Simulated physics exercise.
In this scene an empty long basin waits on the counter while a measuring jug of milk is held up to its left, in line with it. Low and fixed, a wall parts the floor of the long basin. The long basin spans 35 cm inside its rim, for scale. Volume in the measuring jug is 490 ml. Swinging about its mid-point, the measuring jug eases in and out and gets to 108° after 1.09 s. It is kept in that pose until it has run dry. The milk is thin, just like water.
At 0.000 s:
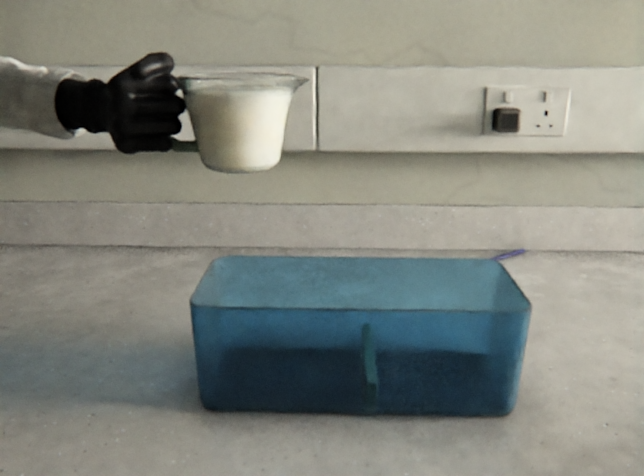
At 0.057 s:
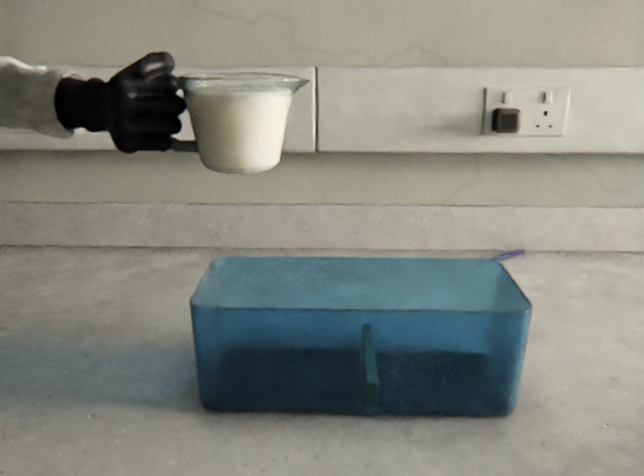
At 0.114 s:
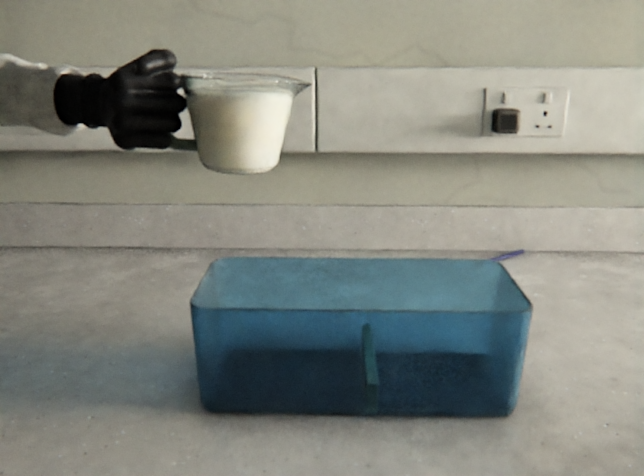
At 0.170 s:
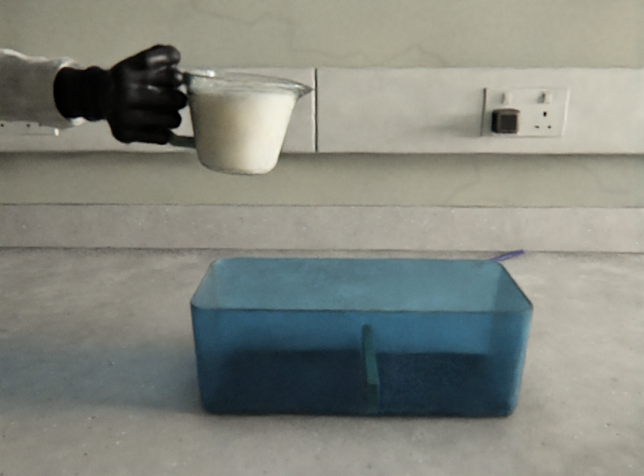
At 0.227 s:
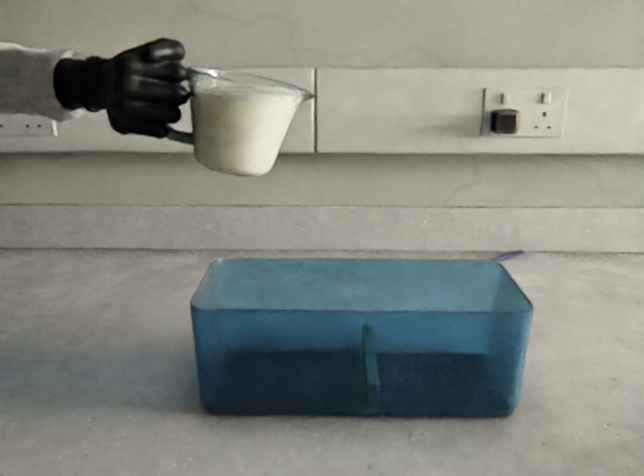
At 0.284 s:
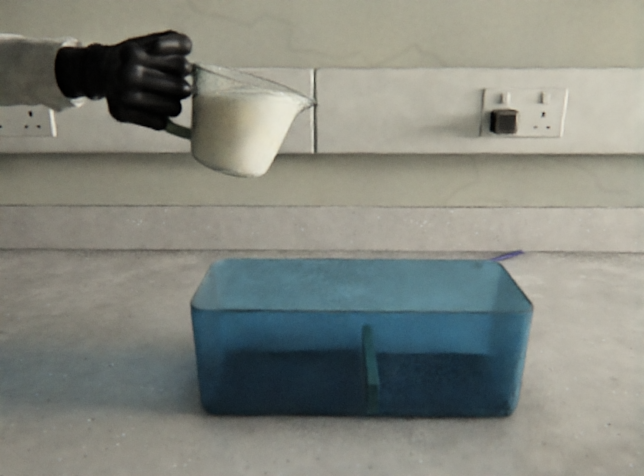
In the video, a black-gloved hand holds a clear measuring jug of milk above a blue, see-through long basin on a grey counter, then gradually tilts the jug to the right, its spout side lowering slightly.
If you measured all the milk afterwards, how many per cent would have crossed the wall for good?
Around 48 per cent would have crossed.
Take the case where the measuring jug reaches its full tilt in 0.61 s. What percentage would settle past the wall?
In that case some 30 per cent.
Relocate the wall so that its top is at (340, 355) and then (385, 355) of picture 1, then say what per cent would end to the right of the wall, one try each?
80 in a hundred, followed by 25 in a hundred.
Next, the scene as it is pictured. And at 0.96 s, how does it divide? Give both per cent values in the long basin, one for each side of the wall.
Near 36 on the left, 46 on the right.
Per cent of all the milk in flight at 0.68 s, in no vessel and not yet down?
Around 30 in a hundred.
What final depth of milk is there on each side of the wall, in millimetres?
Left part: About 10 mm; right part: About 12 mm.
By 0.68 s the tilt is 74° and 53 per cent is still to pour, 3 is left of the wall and 14 right of it.
By 0.96 s the tilt is 104° and 5 per cent is still to pour, 36 is left of the wall and 47 right of it.
By 1.26 s the tilt is 108° and 0 per cent is still to pour, 50 is left of the wall and 48 right of it.
By 1.59 s the tilt is 108° and 0 per cent is still to pour, 50 is left of the wall and 48 right of it.
At rest 50 per cent lies left of the wall, 48 right of it and 2 outside.
